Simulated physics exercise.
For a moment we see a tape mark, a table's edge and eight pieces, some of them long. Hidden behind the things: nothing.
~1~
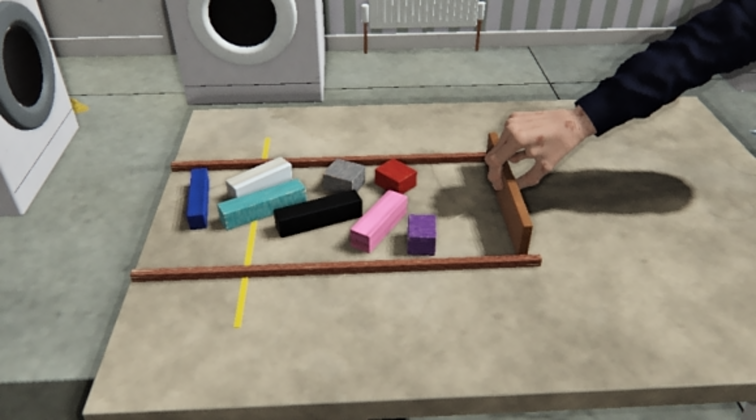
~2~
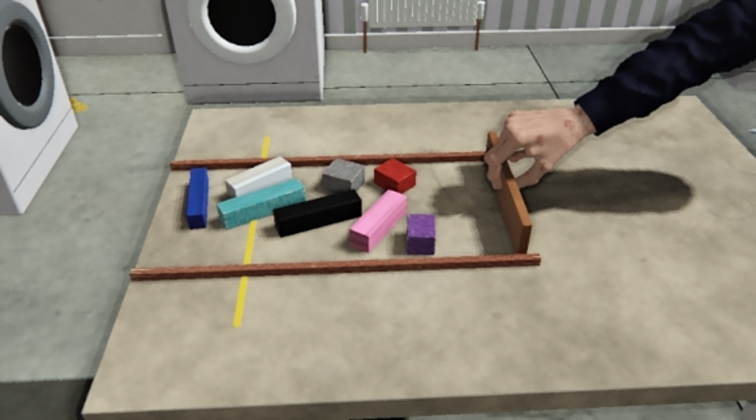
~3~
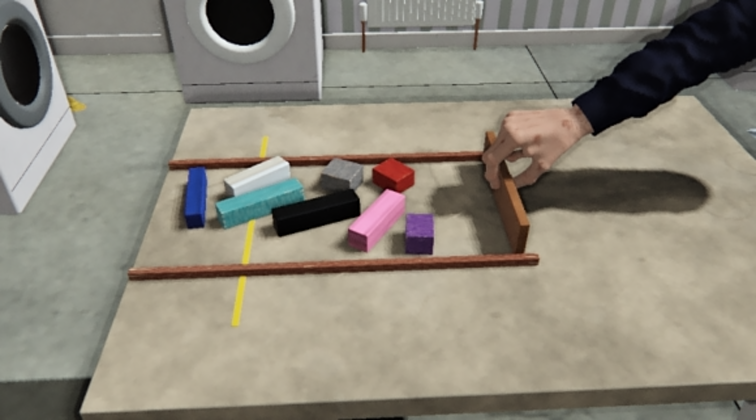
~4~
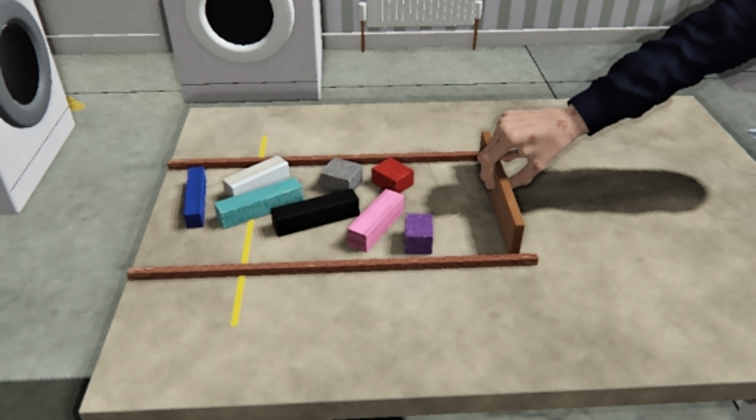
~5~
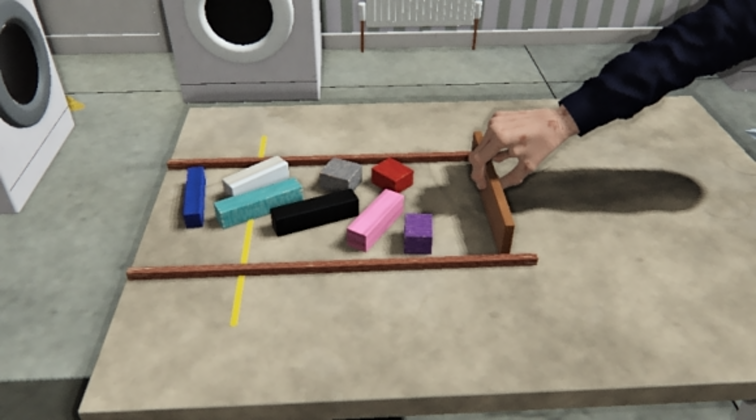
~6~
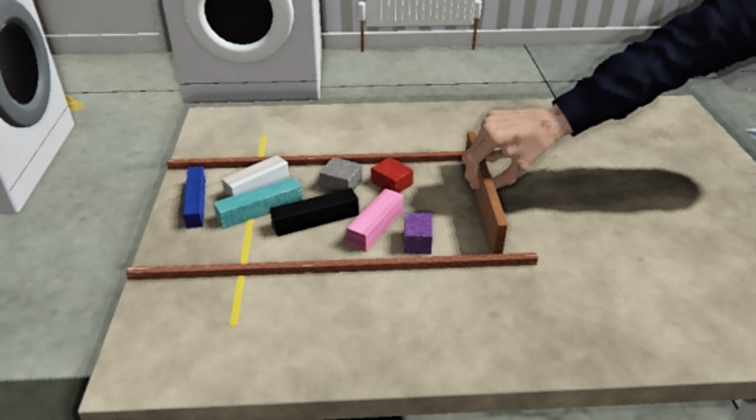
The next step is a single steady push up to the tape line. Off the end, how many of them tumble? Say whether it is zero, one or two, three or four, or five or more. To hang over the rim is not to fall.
Turns out no piece gets pushed past the edge and drops.
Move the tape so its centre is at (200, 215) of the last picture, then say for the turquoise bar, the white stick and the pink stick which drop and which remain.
One by one: The turquoise bar topples, the white stick topples, the pink stick holds its spot.
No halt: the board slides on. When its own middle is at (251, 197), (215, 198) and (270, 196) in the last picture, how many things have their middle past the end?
Past-the-end tally - position 1: 0, position 2: 2, position 3: 0.
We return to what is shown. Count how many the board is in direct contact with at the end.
That makes 4.
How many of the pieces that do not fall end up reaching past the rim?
The total here is 1.
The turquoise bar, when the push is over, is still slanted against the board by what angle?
Somewhere near 40 degrees, I'd say.
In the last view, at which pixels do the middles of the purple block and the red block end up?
Positions - first (231, 242), then (243, 173).
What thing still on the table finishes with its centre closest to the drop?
The blue stick finishes closest.
Soon after, none off yet; blue stick at rest near (195, 196); white stick at rest near (256, 178); turquoise bar at rest near (260, 202).
Then, none off yet; blue stick at rest near (194, 197); white stick moved a little near (232, 181); turquoise bar moved a little near (246, 203).
At rest, the number that fall off is zero.
